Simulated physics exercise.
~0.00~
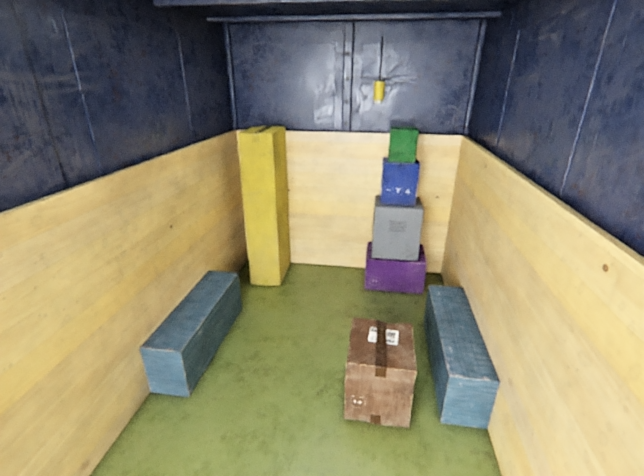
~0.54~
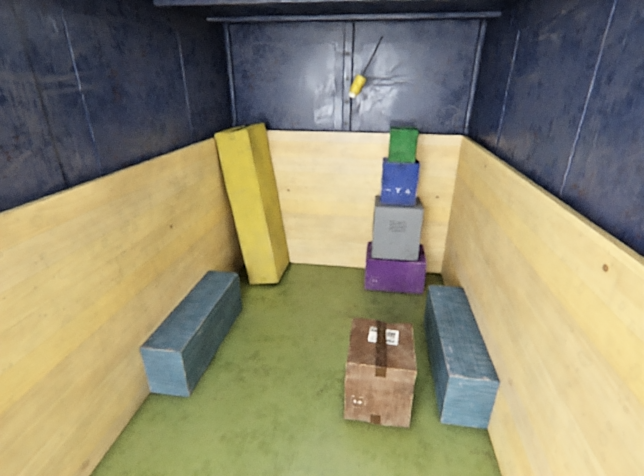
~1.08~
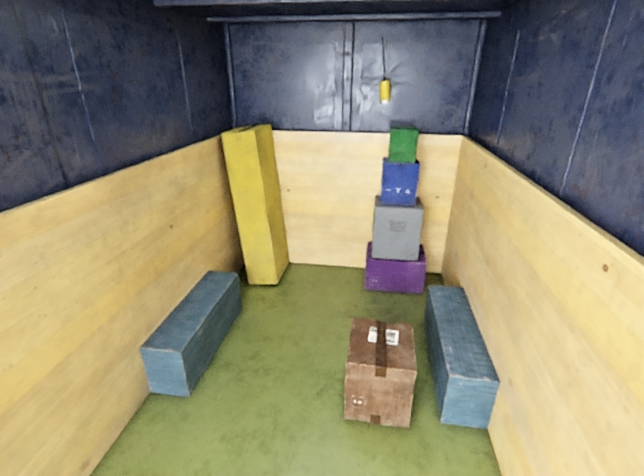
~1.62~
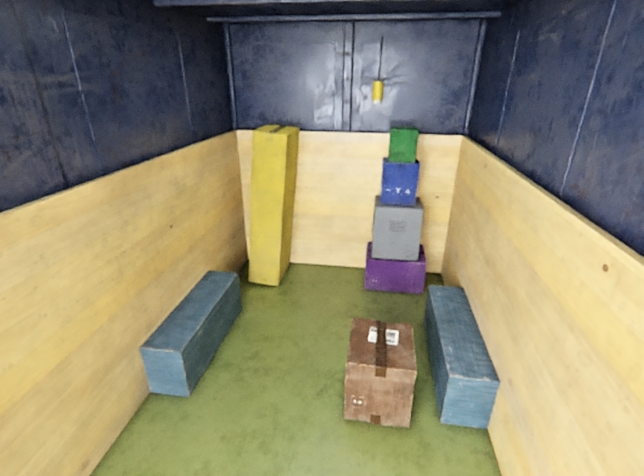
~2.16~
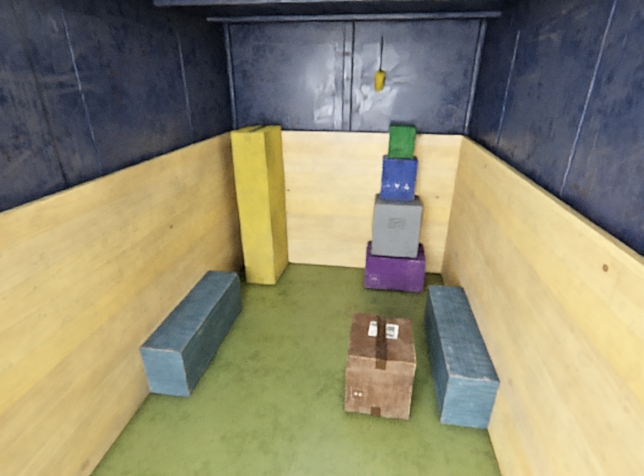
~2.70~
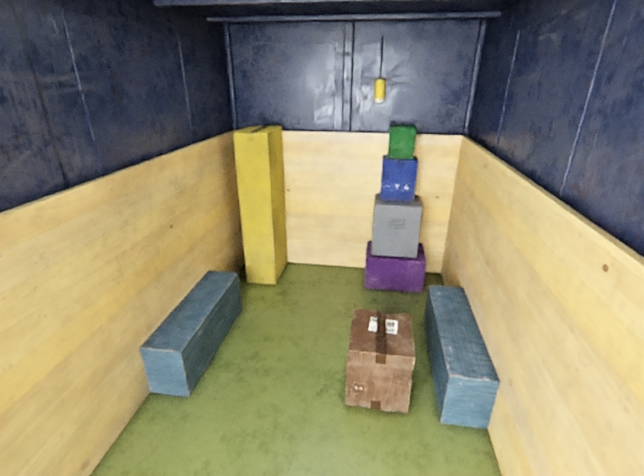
The tall yellow box in the van's load bay tipped left as the hanging lamp swung, then rocked back upright, and the brown box slid slightly towards the far end, leaving everything standing, with the coloured stack still piled up.
